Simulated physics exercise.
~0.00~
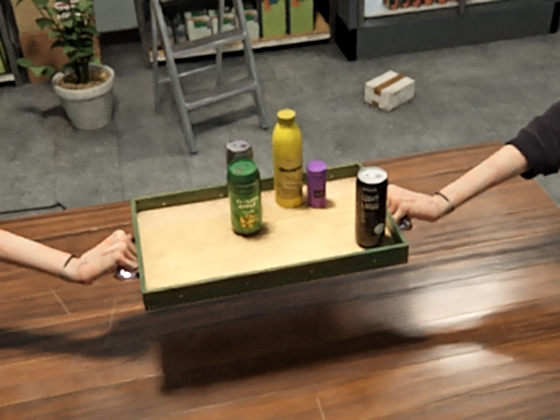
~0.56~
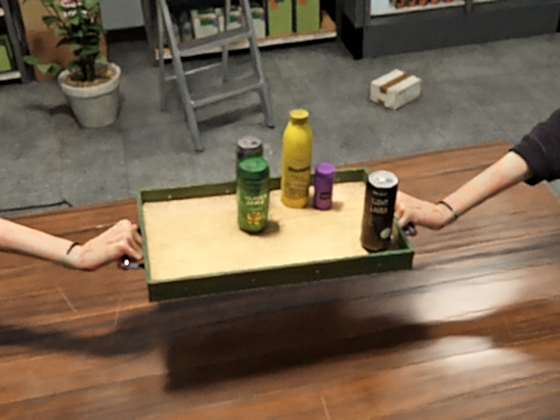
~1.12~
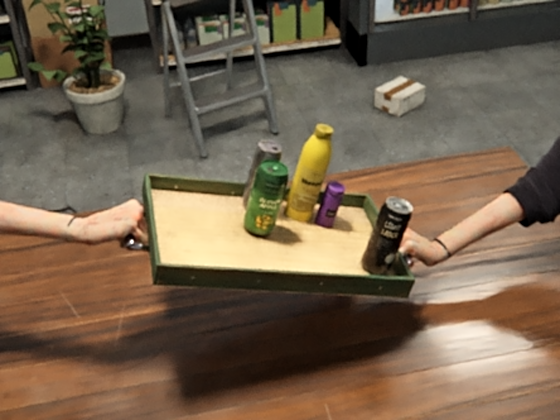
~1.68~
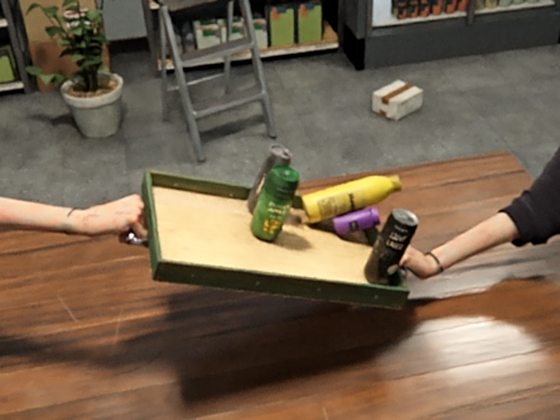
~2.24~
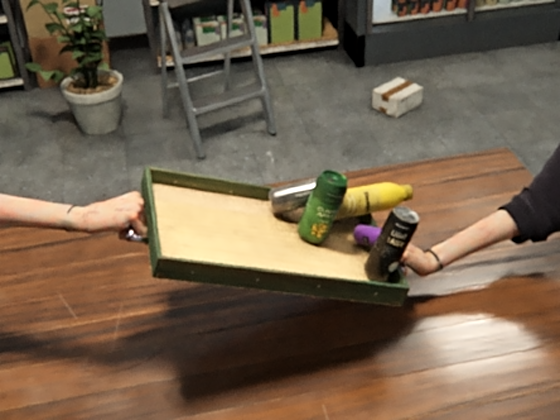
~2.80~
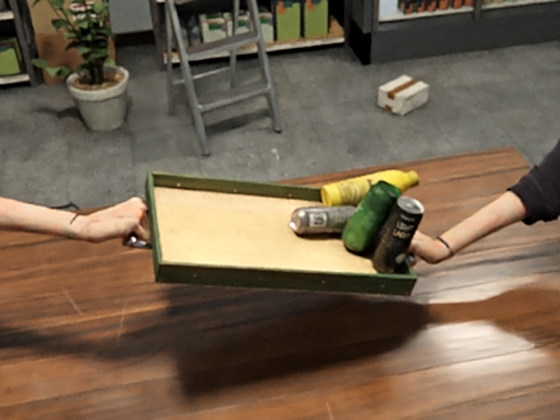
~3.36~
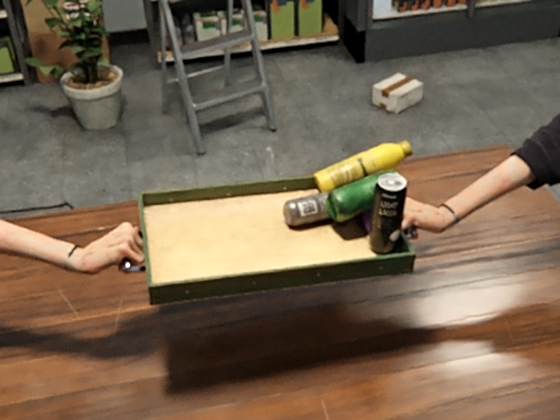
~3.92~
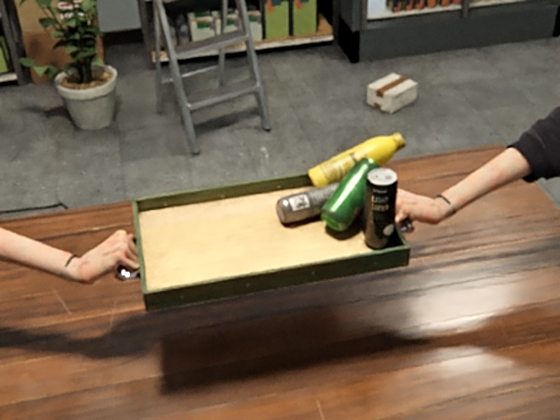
To begin with, two hands hold a green-rimmed tray level above a wooden floor, with a yellow bottle, a purple container, a green container, a grey can and a black can standing on it. The hands tip the tray down to the right, and everything on it starts to lean. The yellow bottle and the purple container topple first, then the grey can falls onto its side. The green container slides right and tips over towards the black can. Finally the hands level the tray, leaving four items toppled in a cluster at the right while the black can stands upright.
